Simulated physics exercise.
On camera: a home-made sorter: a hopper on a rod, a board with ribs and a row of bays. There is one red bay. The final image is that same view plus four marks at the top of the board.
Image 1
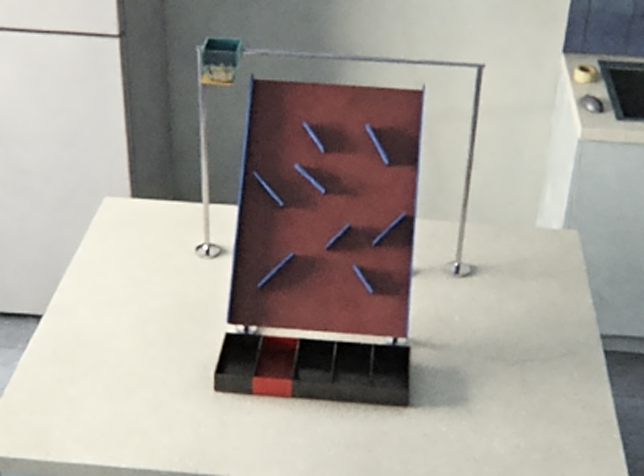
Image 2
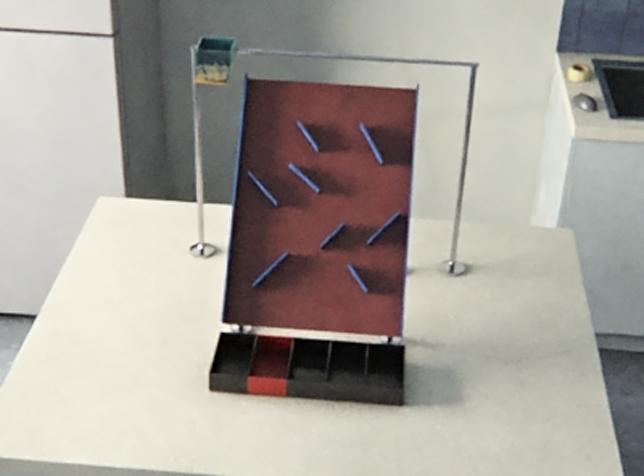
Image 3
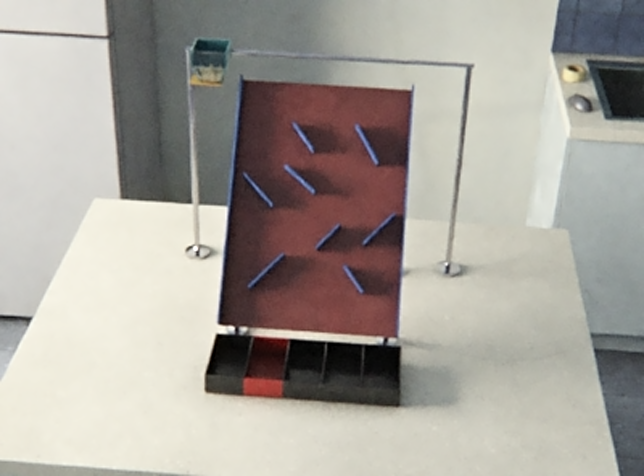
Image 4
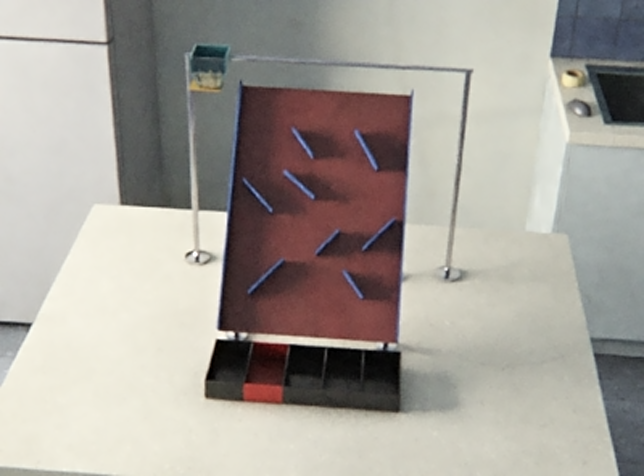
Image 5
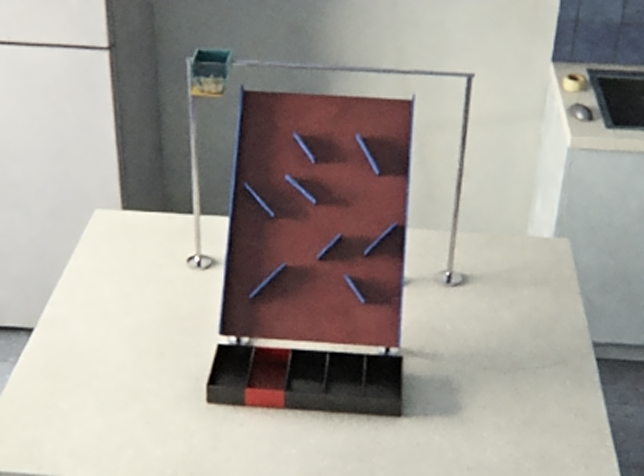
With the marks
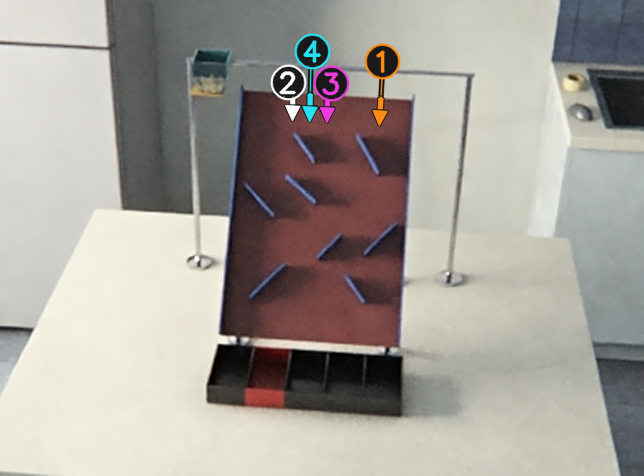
A tilted reddish board with blue ribs stood on a pale table above a row of dark bays, one of them red, and nothing on it moved while the view shifted slightly.
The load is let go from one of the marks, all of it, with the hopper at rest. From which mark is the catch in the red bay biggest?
Go for 3.
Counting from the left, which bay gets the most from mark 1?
The fifth from the left.
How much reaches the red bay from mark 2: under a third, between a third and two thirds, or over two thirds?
Mark 2 gives under a third.
On the marked copy, mark 1 meets the board at (379, 119); mark 2 meets the board at (292, 115); mark 3 meets the board at (327, 117); mark 4 meets the board at (309, 116).
For mark 1, a small share in the red bay, the bulk in other bays, a small share outside the box.
For mark 2, a small share in the red bay, the bulk in other bays, a small share outside the box.
For mark 3, close to two thirds in the red bay, close to a third in other bays, only a few outside the box.
For mark 4, close to half in the red bay, close to half in other bays.
